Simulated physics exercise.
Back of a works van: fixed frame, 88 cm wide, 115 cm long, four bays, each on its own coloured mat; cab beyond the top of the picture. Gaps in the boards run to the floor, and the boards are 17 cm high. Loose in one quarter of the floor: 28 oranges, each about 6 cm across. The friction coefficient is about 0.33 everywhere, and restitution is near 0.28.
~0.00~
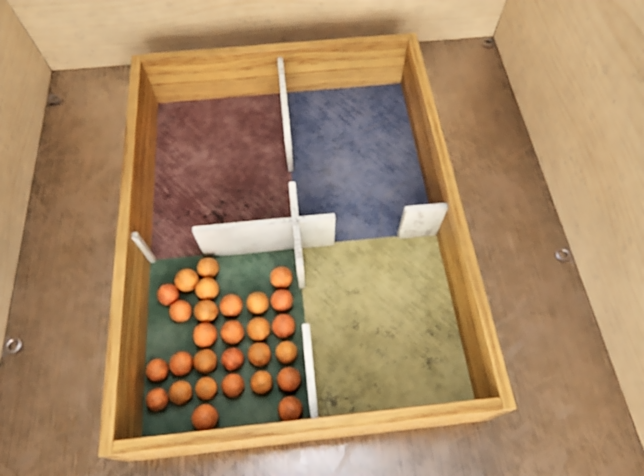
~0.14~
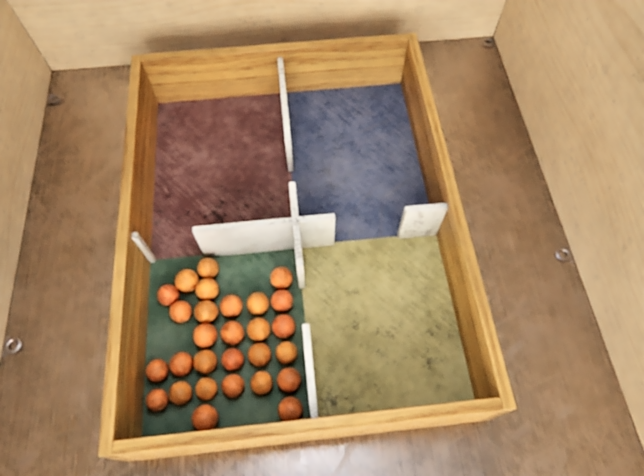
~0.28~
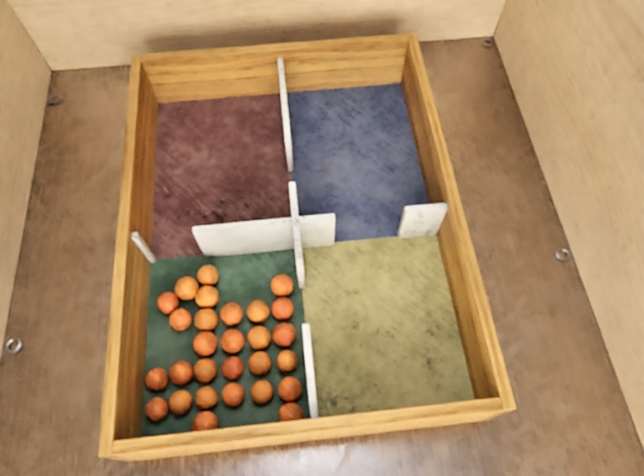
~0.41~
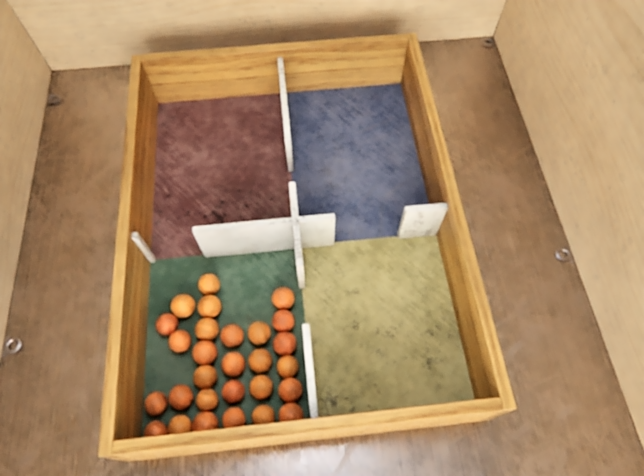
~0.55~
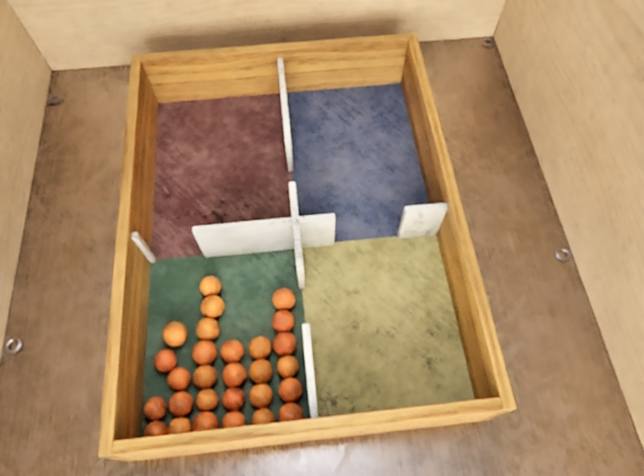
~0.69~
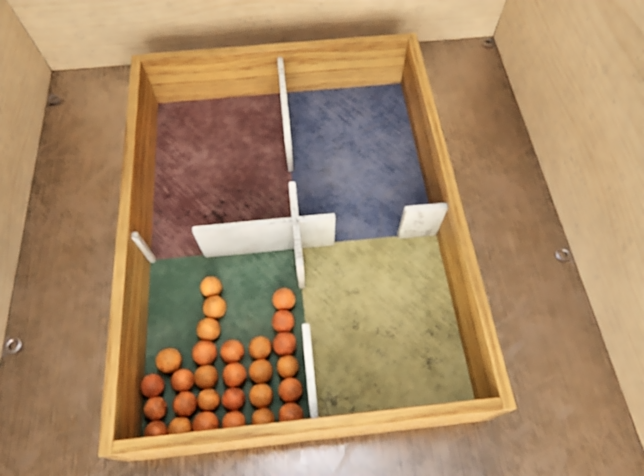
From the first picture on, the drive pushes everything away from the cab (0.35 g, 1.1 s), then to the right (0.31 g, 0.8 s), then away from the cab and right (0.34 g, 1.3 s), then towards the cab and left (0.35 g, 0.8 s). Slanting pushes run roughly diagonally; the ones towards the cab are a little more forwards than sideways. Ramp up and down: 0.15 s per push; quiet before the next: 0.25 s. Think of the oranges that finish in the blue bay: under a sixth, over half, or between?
Blue bay: Not even a sixth of the load.
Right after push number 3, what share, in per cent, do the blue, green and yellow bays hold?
Reading then: Blue 0 %, green 80 %, yellow 20 %.
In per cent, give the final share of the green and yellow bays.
The green bay holds 80 per cent and the yellow bay 10 per cent.
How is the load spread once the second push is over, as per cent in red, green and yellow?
Well, you'd find red at 0, green at 80 and yellow at 20 per cent.
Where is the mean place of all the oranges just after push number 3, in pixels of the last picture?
It works out to somewhere near (288, 381) in the final view.
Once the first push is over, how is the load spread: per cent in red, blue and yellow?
Shares - red: 0, blue: 0, yellow: 0 (per cent).
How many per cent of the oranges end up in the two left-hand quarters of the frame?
Near enough 80 per cent, I'd say.
After push 1 (1.34 s), 28 in the green bay.
After push 2 (2.39 s), 23 in the green bay and 5 in the yellow bay.
After push 3 (3.94 s), 22 in the green bay and 6 in the yellow bay.
After push 4 (4.99 s), 2 in the red bay, 2 in the blue bay, 21 in the green bay and 3 in the yellow bay.
Final count (at 6.16 s), 2 in the red bay, 2 in the blue bay, 21 in the green bay and 3 in the yellow bay. Asked share, 2 of 28, 7 per cent.
